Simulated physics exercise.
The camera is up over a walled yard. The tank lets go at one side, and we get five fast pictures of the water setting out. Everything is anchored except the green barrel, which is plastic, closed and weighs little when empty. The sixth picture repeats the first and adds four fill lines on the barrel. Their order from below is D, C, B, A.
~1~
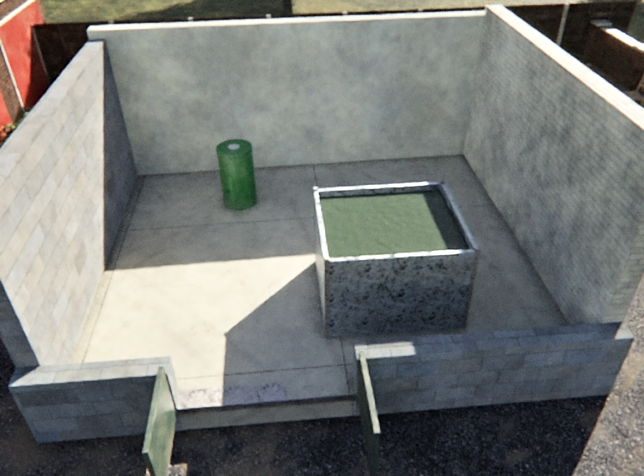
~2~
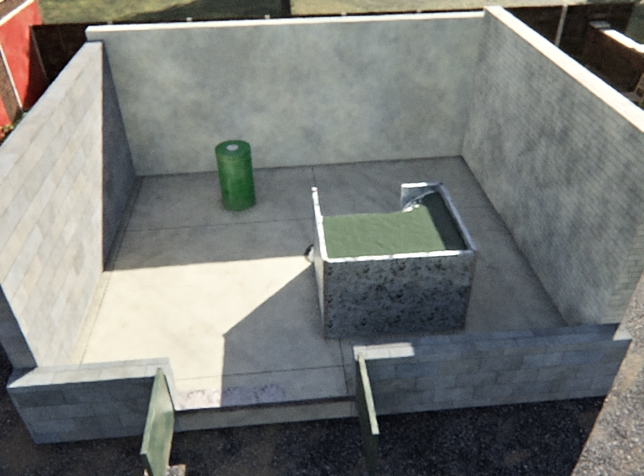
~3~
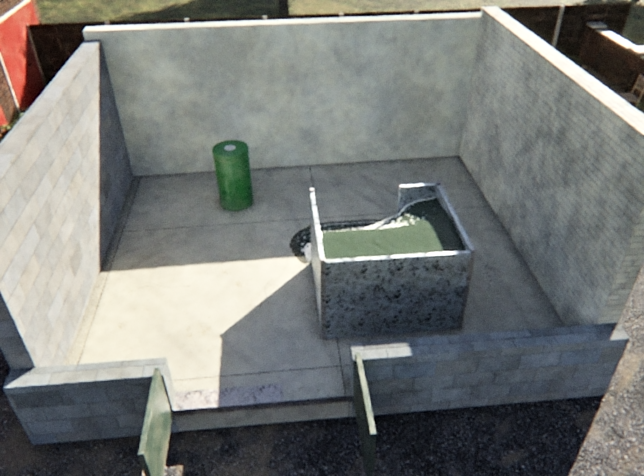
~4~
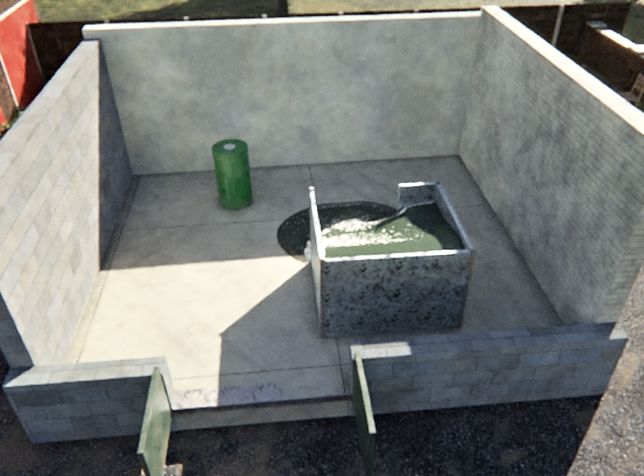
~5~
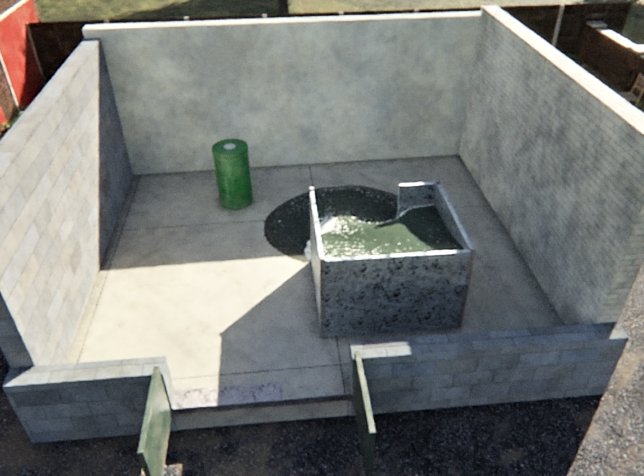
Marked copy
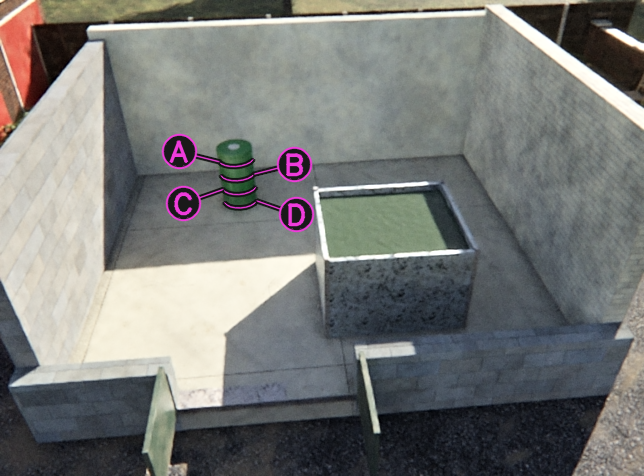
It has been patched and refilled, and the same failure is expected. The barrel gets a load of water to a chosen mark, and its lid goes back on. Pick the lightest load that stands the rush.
Choose B.
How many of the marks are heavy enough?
Two.
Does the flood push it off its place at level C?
Yes, it does.
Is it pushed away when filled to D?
Yes, that goes wrong.
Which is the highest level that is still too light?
Here it is level C.
In magenta, A at (235, 166); B at (237, 180); C at (239, 194); D at (240, 207); from the bottom up D, C, B, A.
With A, it does not move.
With B, it does not move.
With C, it is pushed about its own width away.
With D, it is pushed about 4 times its own width away.
